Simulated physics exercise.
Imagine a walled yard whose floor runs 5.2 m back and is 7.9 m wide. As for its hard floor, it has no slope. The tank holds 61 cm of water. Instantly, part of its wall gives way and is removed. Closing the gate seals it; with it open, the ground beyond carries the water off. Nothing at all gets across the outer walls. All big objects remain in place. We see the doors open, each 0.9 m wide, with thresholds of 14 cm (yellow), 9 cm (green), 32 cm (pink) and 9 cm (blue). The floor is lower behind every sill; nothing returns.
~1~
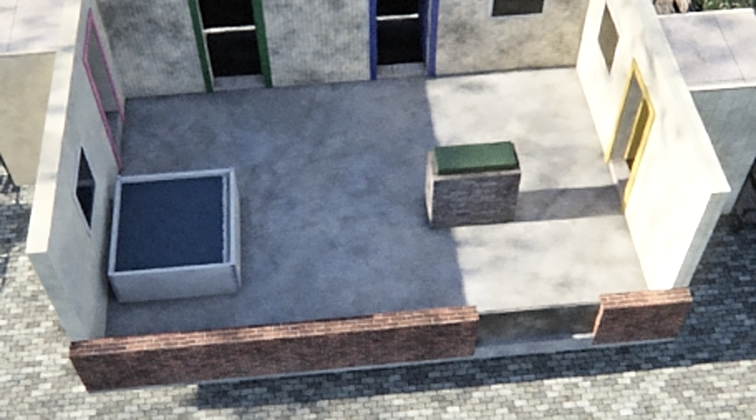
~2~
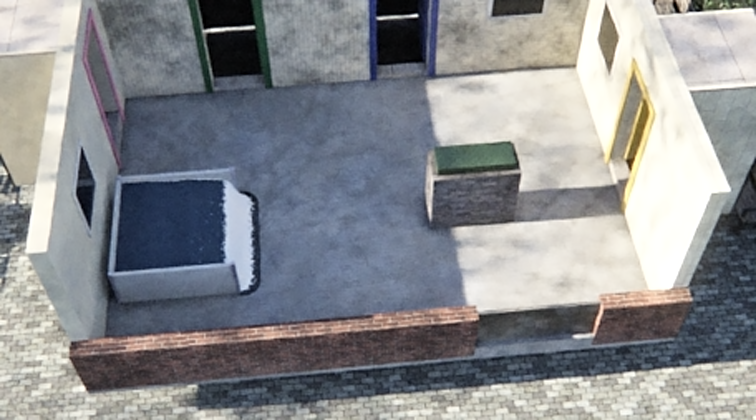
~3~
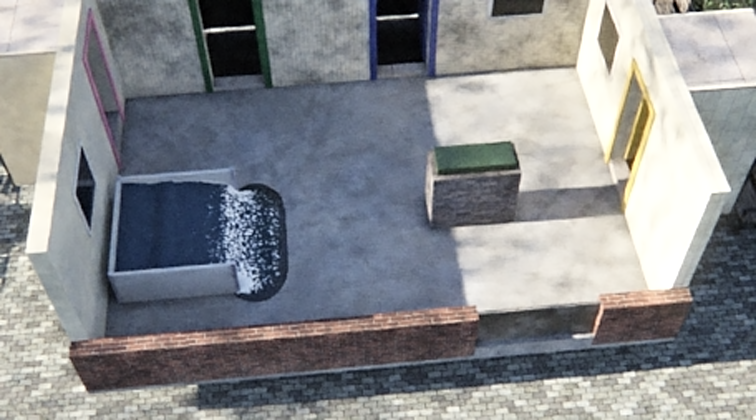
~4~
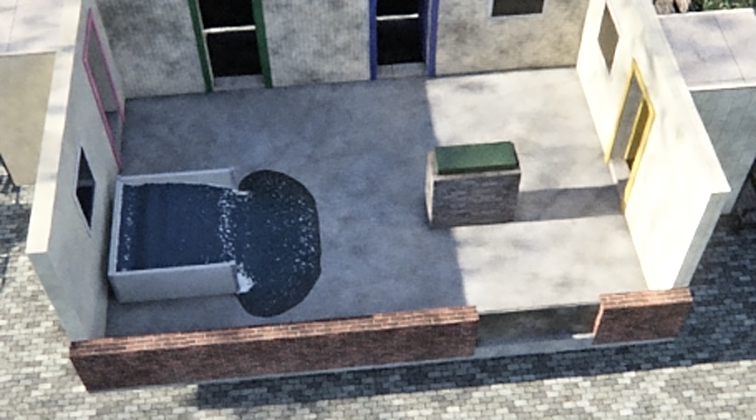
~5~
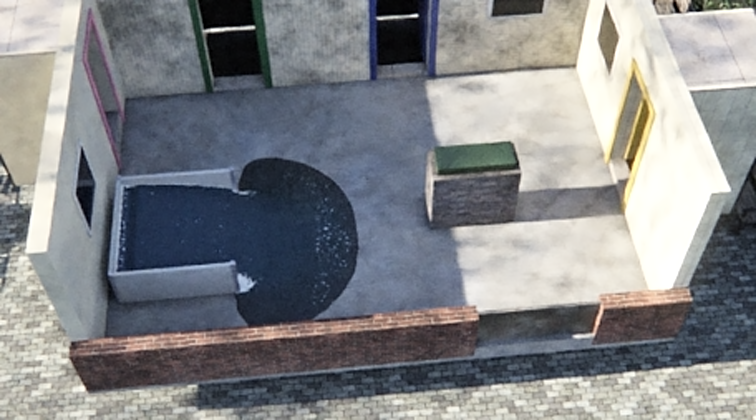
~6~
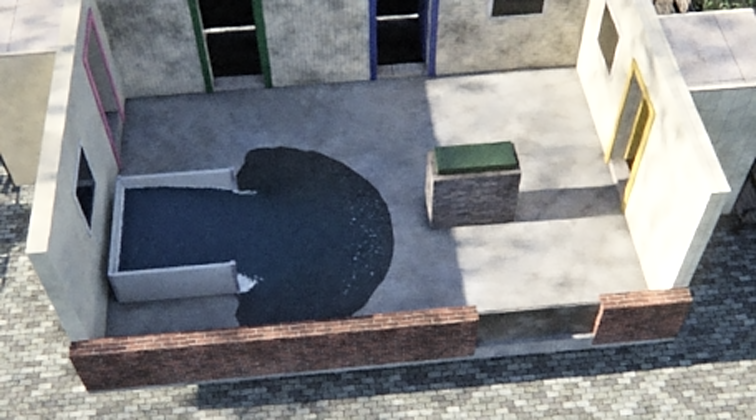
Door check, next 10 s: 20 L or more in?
Result: The yellow door is going to hold within the limit; the green door is going to hold within the limit; the pink door is going to hold within the limit; the blue door is going to hold within the limit.
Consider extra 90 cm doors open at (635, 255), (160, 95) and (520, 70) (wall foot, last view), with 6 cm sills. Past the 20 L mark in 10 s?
In that order: Beyond it, short of it, beyond it.
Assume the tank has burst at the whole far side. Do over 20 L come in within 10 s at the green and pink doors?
Against the limit, the green door exceeds it and the pink door stays within it.
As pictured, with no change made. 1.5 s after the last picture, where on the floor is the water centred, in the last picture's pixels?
Near (345, 232).
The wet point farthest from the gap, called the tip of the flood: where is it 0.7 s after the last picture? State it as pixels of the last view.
Around (530, 244).
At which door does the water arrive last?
It's the pink door.
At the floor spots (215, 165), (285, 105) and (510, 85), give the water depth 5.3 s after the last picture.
Spot by spot: Some 0, 1, then 10 cm.
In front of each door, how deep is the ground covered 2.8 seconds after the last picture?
Depth readings (cm): Yellow = 7; green = 0; pink = 0; blue = 6.
Then, 0.7 s after the last picture water covers 35 % of the floor and is deepest (24 cm) near (418, 216); yellow door not reached, green door not reached, pink door not reached, blue door not reached.
Then, 1.5 s after the last picture water covers 55 % of the floor and is deepest (24 cm) near (418, 216); yellow door not reached, green door not reached, pink door not reached, blue door not reached.
Then, 2.8 s after the last picture water covers 70 % of the floor and is deepest (27 cm) near (636, 318); yellow door 7 cm at the sill, 0 L in, green door not reached, pink door not reached, blue door 6 cm at the sill, 0 L in.
Then, 5.3 s after the last picture water covers 70 % of the floor and is deepest (14 cm) near (597, 157); yellow door 6 cm at the sill, 0 L in, green door not reached, pink door not reached, blue door 5 cm at the sill, 0 L in.
Then, 9.3 s after the last picture water covers 90 % of the floor and is deepest (10 cm) near (126, 98); yellow door 7 cm at the sill, 0 L in, green door 5 cm at the sill, 0 L in, pink door 6 cm at the sill, 0 L in, blue door 6 cm at the sill, 5 L in.
